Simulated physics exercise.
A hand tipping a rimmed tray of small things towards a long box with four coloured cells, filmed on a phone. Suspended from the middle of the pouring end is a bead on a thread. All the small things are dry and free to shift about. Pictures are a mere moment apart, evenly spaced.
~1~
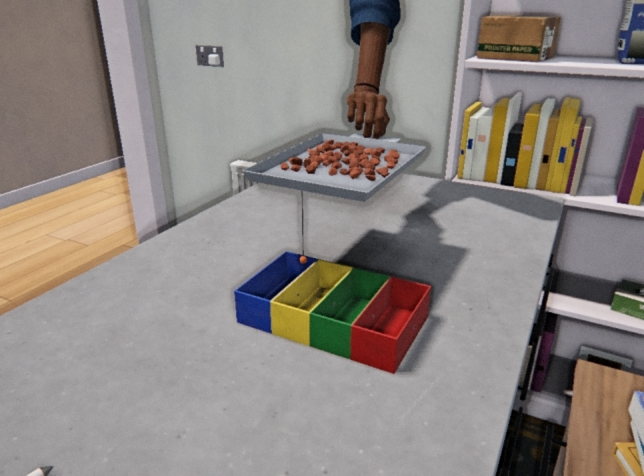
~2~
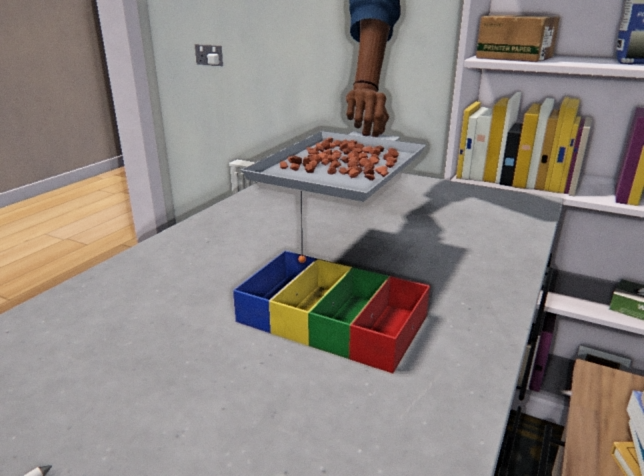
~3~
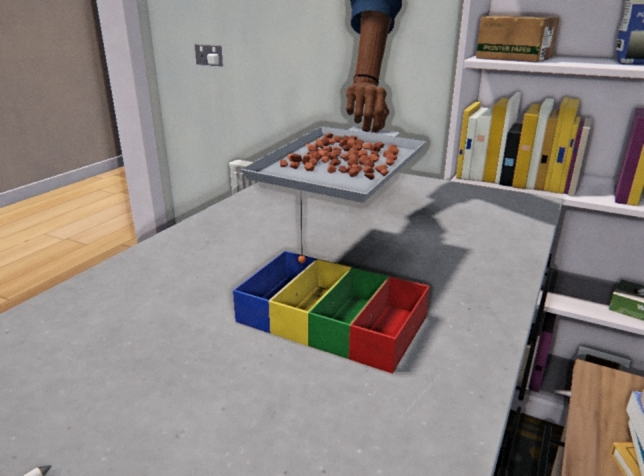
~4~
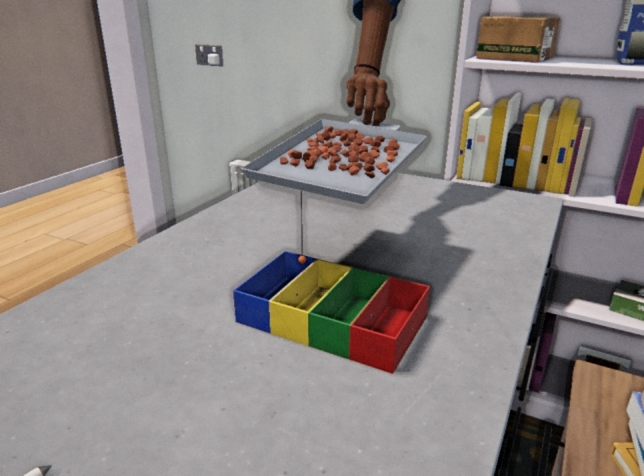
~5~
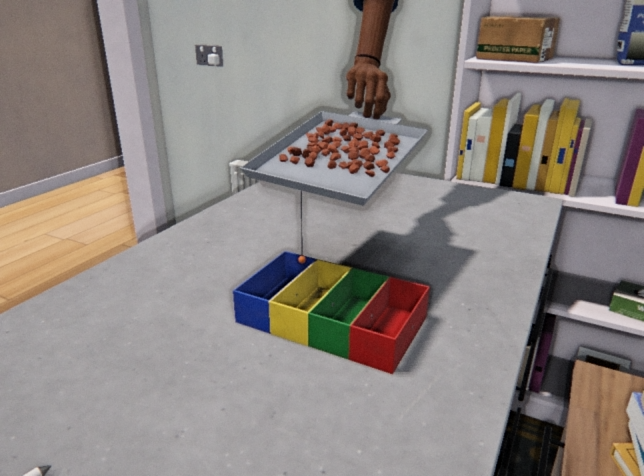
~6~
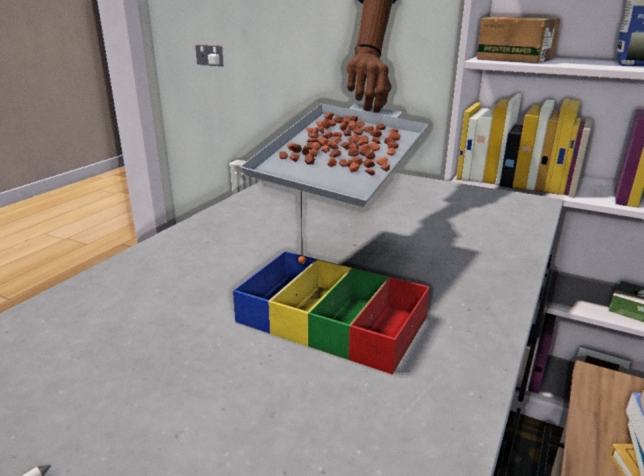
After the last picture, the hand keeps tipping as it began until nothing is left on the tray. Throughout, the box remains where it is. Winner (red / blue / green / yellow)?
Green.
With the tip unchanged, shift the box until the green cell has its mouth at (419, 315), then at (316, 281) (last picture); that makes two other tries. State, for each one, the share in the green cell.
It works out to 0 percent and then 30 percent.
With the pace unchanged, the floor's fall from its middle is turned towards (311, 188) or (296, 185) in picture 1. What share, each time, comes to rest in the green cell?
Lab note: Case 1 near 20 %, case 2 near 0 %.
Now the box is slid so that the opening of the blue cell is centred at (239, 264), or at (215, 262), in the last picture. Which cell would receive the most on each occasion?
First place: The cell in red; second place: The red cell.
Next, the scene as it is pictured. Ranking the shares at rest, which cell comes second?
The yellow cell.
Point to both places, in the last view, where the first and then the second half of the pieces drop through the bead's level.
First near (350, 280), later near (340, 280).
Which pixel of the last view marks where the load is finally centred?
Centre at rest, last view: Approx. (339, 321).
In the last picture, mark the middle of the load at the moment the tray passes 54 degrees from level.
The load's middle is around (339, 185).
Soon after the last picture, tray tipped steeply; most on the tray; a stray few in the red cell; a small part falling or outside the box.
A little later, tray tipped right over; about a quarter on the tray; about a third in the green cell; a small part in the yellow cell; a stray few in the red cell; a stray few in the blue cell; about a quarter falling or outside the box.
Later still, tray tipped past a quarter turn; about two thirds in the green cell; about a quarter in the yellow cell; a small part in the red cell; a small part in the blue cell.
At rest, tray tipped past a quarter turn; about two thirds in the green cell; about a quarter in the yellow cell; a small part in the red cell; a small part in the blue cell.
